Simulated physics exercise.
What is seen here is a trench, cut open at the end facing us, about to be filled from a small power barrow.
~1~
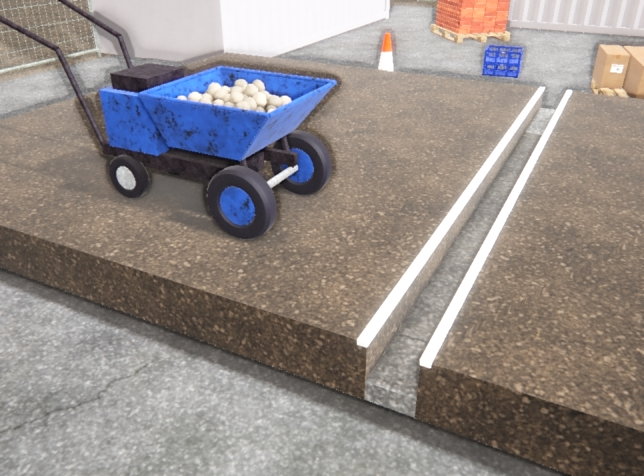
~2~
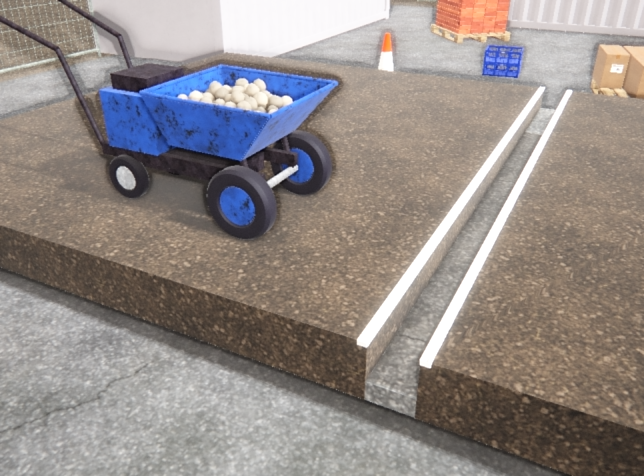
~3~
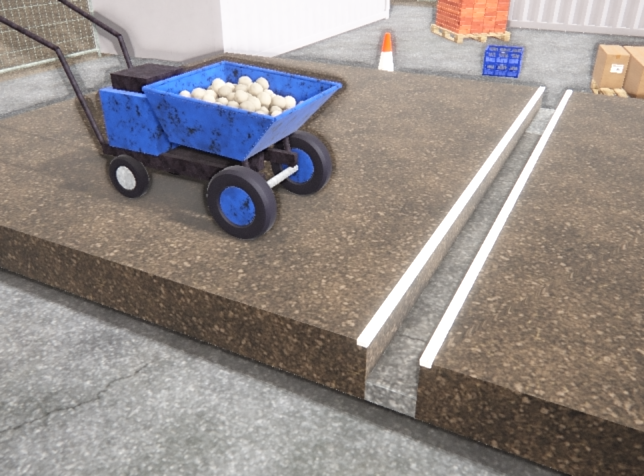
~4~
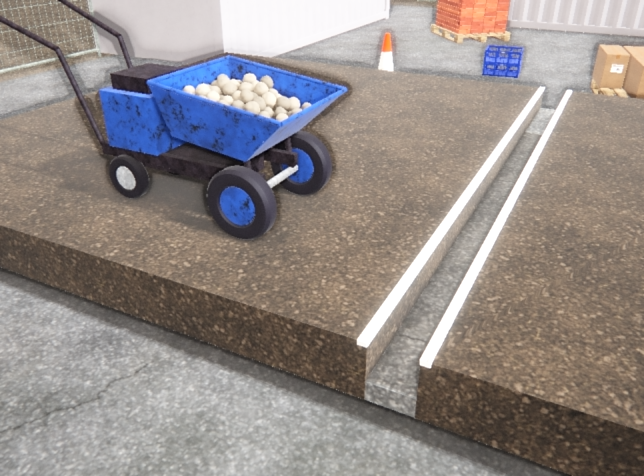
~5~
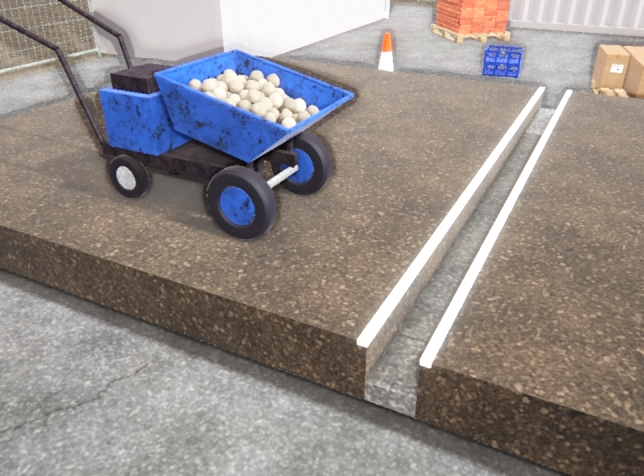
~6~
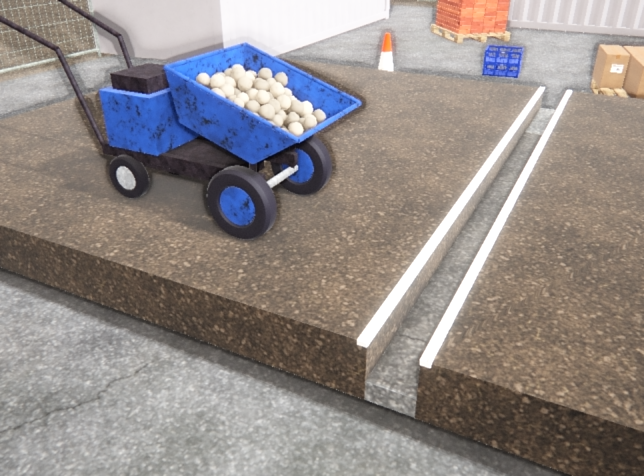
A blue power barrow with black handles and blue-hubbed front wheels, its skip heaped with pale round pebbles, stands at the left on a speckled brown slab seen from above. To its right a narrow, white-edged trench crosses the slab, with an orange cone, stacked crates and boxes behind. The skip gradually tips forward to the right, the pebbles tilting with it, while wheels and camera stay still.
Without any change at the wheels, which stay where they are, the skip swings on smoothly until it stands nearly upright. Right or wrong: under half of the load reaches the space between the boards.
Right.
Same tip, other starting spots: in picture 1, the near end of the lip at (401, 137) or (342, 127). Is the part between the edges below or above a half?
Place one: The lesser share; place two: The greater share.
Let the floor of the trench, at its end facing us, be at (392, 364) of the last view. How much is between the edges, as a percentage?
It comes to 20 per cent or so.
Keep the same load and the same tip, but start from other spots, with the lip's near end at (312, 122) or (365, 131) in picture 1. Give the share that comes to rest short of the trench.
Roughly 20 per cent at the first spot and 0 per cent at the second.
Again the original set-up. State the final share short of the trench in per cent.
Roughly 50 percent.
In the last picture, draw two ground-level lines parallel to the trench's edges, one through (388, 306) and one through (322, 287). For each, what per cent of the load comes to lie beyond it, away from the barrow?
Around 20 per cent for the first, around 70 per cent for the second.
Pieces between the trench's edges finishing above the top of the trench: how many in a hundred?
Something like 0 in a hundred.
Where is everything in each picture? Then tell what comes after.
In the first frame, lip of the skip at (269, 115), level; top of the load at (229, 104), river pebbles; first edge of the trench at (388, 305); far edge at (446, 322), the trench under half as wide as the skip, and about as deep as wide.
In the second frame, lip of the skip at (270, 116), level; top of the load at (230, 103).
In the third frame, lip of the skip at (274, 119), tipped barely; top of the load at (233, 102).
In the fourth frame, lip of the skip at (281, 124), tipped a little; top of the load at (230, 90).
In the fifth frame, lip of the skip at (289, 131), tipped a little; top of the load at (232, 94).
In the sixth frame, lip of the skip at (298, 141), tipped clearly; top of the load at (240, 90); first edge of the trench at (388, 305); far edge at (446, 322).
Soon after the last picture, skip tipped steeply; all in the skip.
A little later, skip tipped right over; about two thirds in the skip; about a quarter short of the trench; a stray few falling.
Later still, skip tipped right over; about a quarter in the skip; about half short of the trench; about a quarter in or heaped over the trench.
At rest, skip tipped right over; about a quarter in the skip; about half short of the trench; about a quarter in or heaped over the trench; none beyond it.
